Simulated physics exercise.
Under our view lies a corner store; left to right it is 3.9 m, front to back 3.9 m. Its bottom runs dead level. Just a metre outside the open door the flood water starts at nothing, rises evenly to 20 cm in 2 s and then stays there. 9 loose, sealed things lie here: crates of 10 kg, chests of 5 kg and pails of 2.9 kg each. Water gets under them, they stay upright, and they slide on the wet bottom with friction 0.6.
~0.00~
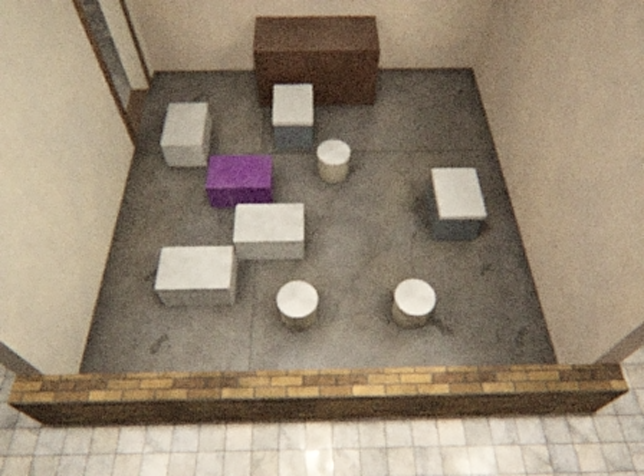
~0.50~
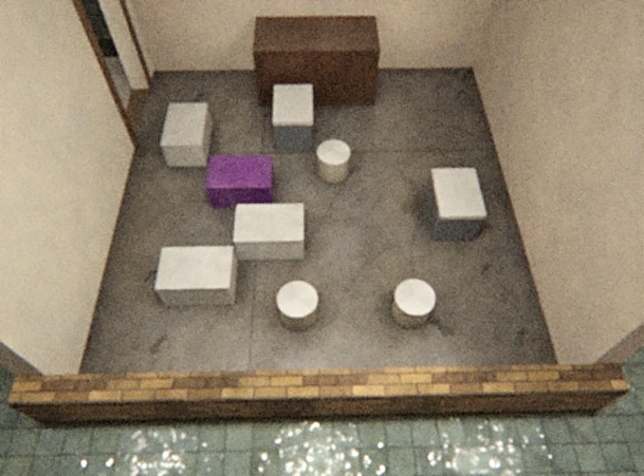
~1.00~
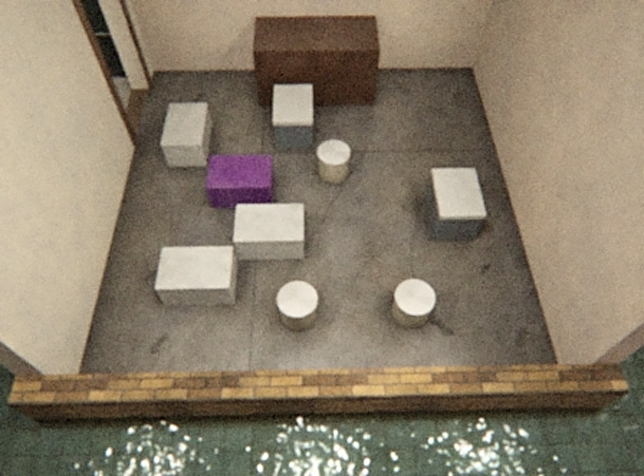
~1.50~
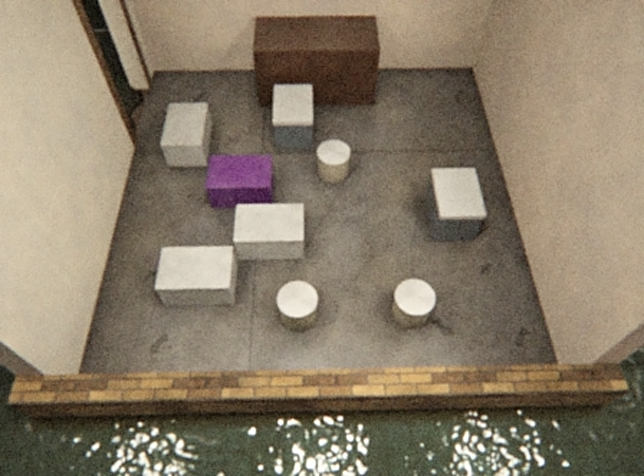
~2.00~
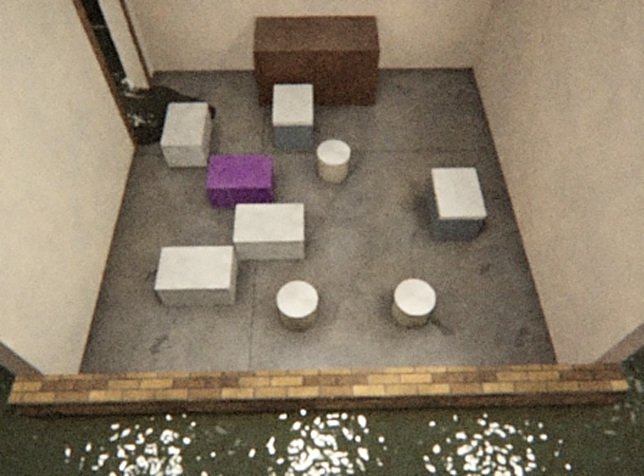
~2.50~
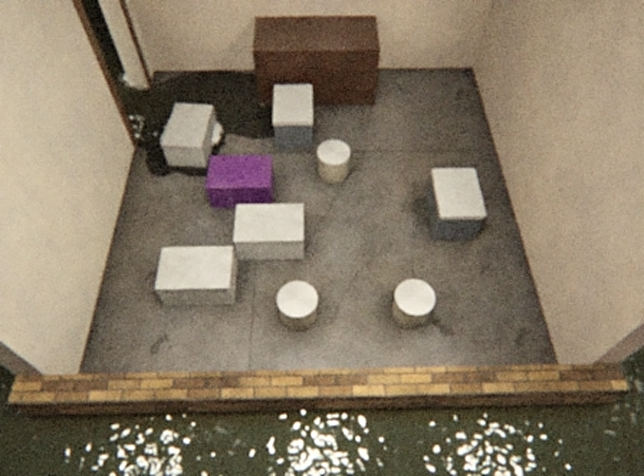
We see a room from above, holding pale boxes, round pails and a purple crate, as water rises outside the low brick wall, then enters through the back-left opening and spreads around the nearest box, with the crate staying still.
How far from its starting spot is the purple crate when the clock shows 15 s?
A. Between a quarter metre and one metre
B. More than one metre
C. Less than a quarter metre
A.
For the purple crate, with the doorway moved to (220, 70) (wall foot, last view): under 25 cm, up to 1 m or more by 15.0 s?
Result for the purple crate: Moderate displacement.
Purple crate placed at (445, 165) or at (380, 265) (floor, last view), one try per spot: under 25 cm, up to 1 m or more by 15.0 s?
In that order: It ends far away; it travels far.
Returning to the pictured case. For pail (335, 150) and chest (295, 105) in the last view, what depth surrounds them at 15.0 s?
I'd put it at 7 cm and 11 cm respectively.
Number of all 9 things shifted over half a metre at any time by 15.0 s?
The total is 8.
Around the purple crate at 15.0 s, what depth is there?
Roughly 8 cm deep.
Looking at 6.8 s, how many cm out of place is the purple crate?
Shift: About 50 cm.
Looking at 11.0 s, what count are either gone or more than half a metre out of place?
Result: 7.
After 3.5 s the purple crate is near (241, 175), 0.1 m from its start, aground; 1 afloat.
After 6.8 s the purple crate is near (236, 211), 0.5 m from its start, afloat; 4 afloat.
After 11.0 s the purple crate is near (183, 224), 0.8 m from its start, aground; 8 afloat.
After 15.0 s the purple crate is near (301, 135), 0.7 m from its start, afloat; 9 afloat.
